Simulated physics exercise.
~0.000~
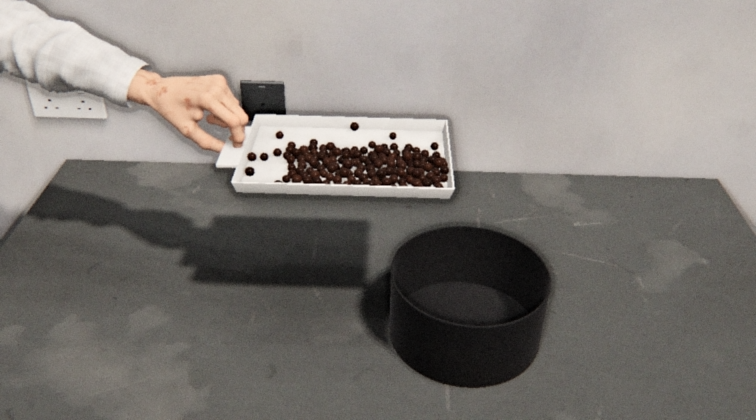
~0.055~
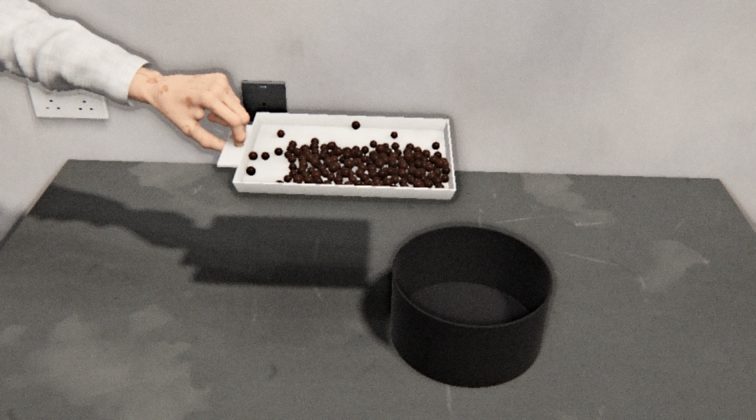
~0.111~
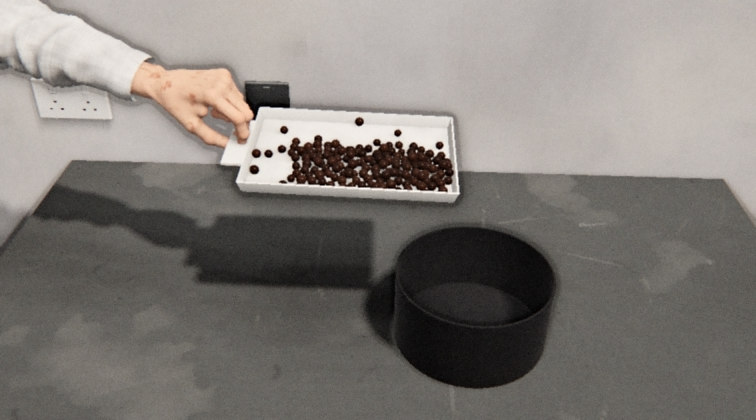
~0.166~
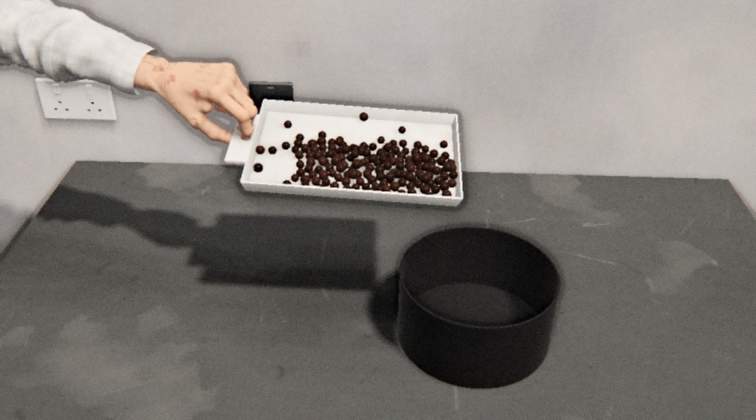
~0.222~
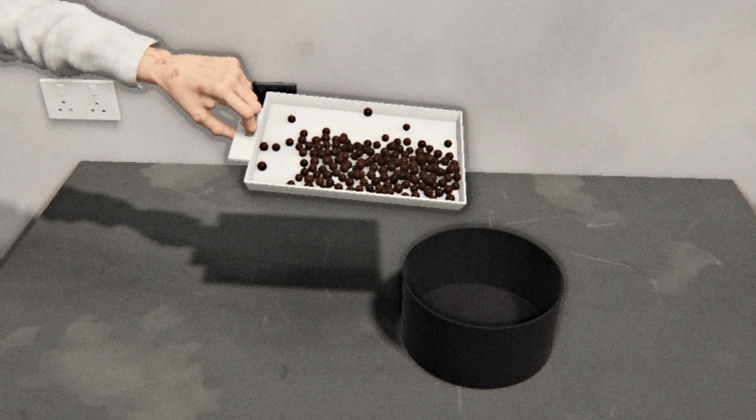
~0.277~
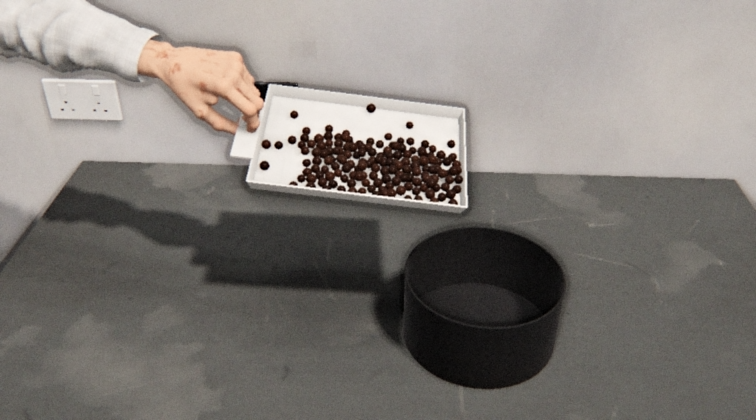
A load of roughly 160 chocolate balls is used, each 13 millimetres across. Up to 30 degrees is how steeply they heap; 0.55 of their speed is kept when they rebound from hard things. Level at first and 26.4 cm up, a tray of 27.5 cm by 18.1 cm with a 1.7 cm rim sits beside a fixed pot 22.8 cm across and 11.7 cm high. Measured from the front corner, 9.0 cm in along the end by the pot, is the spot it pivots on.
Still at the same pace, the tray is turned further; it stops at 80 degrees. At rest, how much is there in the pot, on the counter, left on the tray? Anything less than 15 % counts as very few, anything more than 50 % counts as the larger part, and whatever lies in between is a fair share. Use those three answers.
Pot: The larger part. Counter: A fair share. Tray: Very few.
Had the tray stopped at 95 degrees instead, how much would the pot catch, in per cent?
It would be near 65 per cent.
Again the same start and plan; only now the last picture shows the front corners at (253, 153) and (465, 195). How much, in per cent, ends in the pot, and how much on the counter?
In the pot: 95 per cent; on the counter: 5 per cent.
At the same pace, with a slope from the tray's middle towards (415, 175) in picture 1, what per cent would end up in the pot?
I'd say close to 100 %.
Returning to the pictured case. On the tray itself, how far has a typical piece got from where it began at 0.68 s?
About 1 cm.
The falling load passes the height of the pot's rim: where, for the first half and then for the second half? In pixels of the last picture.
The first half passes near (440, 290) and the second half near (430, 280).
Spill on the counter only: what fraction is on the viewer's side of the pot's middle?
Share: Some 80 %.
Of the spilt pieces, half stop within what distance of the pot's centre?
Some 22 centimetres.
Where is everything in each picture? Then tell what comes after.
In the first frame, tray tilt 0 degrees, front corners at (236, 180) and (450, 187); middle of the pieces at (361, 168); pot at (470, 272).
In the second frame, tray tilt 1 degrees, front corners at (238, 180) and (451, 188); middle of the pieces at (362, 168).
In the third frame, tray tilt 4 degrees, front corners at (241, 180) and (455, 191), lowest corner right front; middle of the pieces at (366, 168).
In the fourth frame, tray tilt 8 degrees, front corners at (245, 180) and (458, 196), lowest corner right front; middle of the pieces at (370, 168).
In the fifth frame, tray tilt 12 degrees, front corners at (249, 179) and (462, 200), lowest corner right front; middle of the pieces at (374, 168).
In the sixth frame, tray tilt 17 degrees, front corners at (251, 179) and (463, 204), lowest corner right front; middle of the pieces at (375, 168); pot at (485, 273). Its pace works out near 75 degrees a second.
After 0.68 s, tilt 47 degrees; the tray holds 100 %, the pot 0 %.
After 0.94 s, tilt 67 degrees; the tray holds 85 %, the pot 5 %.
After 1.32 s, tilt 80 degrees; the tray holds 30 %, the pot 40 %.
In the end, at 2.8 s, pot 70 %, counter 30 %, tray 0 %.
